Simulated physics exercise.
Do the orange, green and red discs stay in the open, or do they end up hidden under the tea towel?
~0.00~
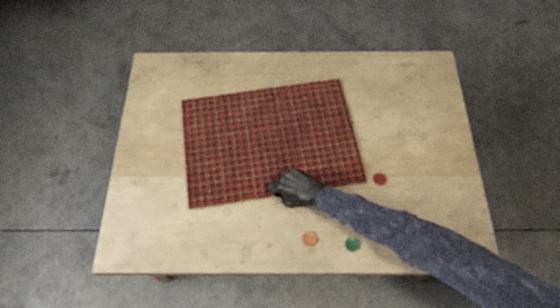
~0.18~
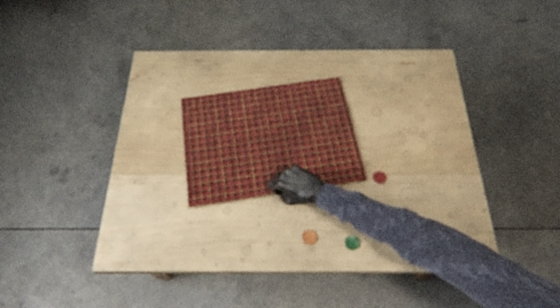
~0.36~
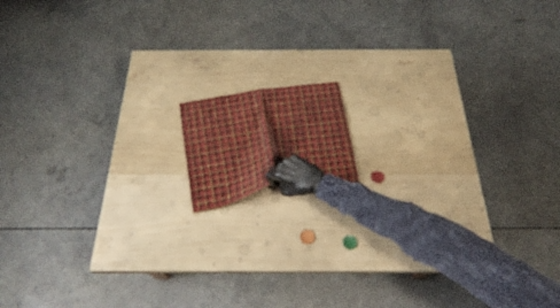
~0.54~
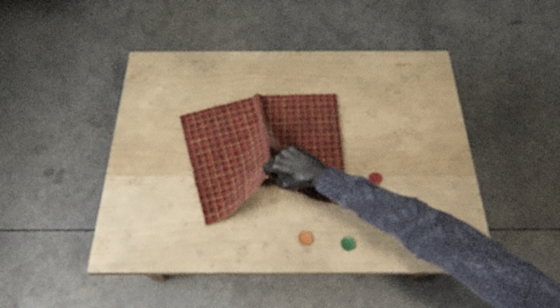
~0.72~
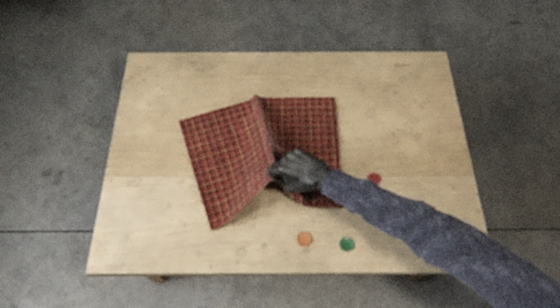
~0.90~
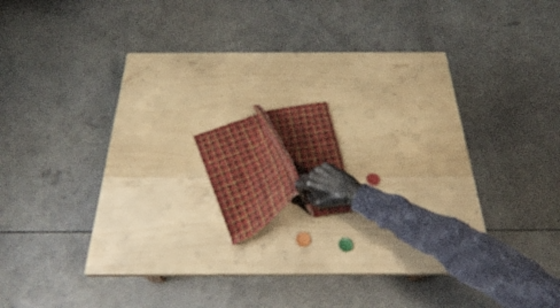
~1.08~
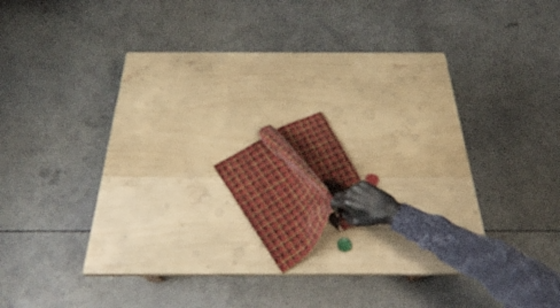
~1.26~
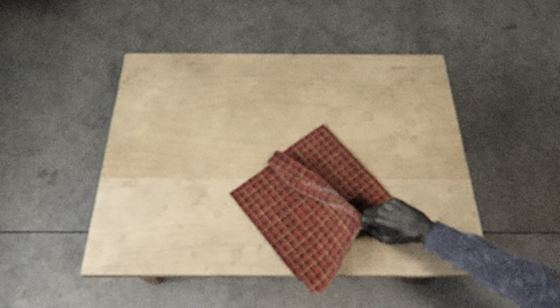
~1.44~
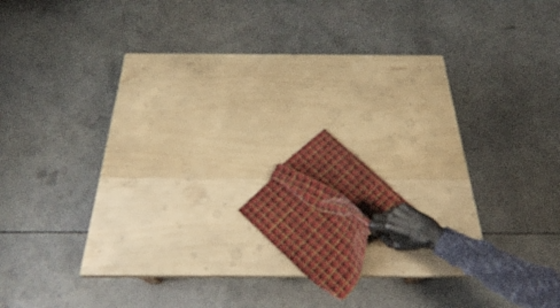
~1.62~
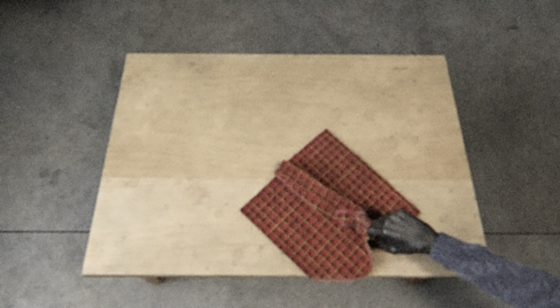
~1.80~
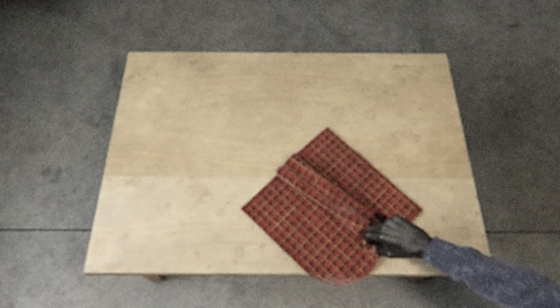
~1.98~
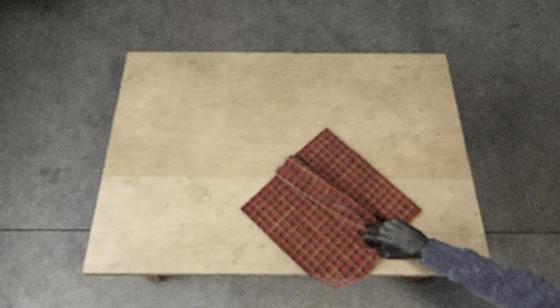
All three discs end up hidden under the tea towel, which is drawn over them as the hand pulls it down and to the right.
The clip opens on a red checked tea towel lying flat on a pale wooden table, with orange, green and red discs in the open near its lower right side. A dark-gloved hand in a blue-grey sleeve pinches the towel near its lower edge and lifts, raising a crease through the cloth. The hand then draws the towel down and to the right, covering the orange disc first and then the green and red ones. It sets the pinched part down near the table's lower right corner. The towel ends rumpled and partly folded there, with no discs in sight and the hand still on it.
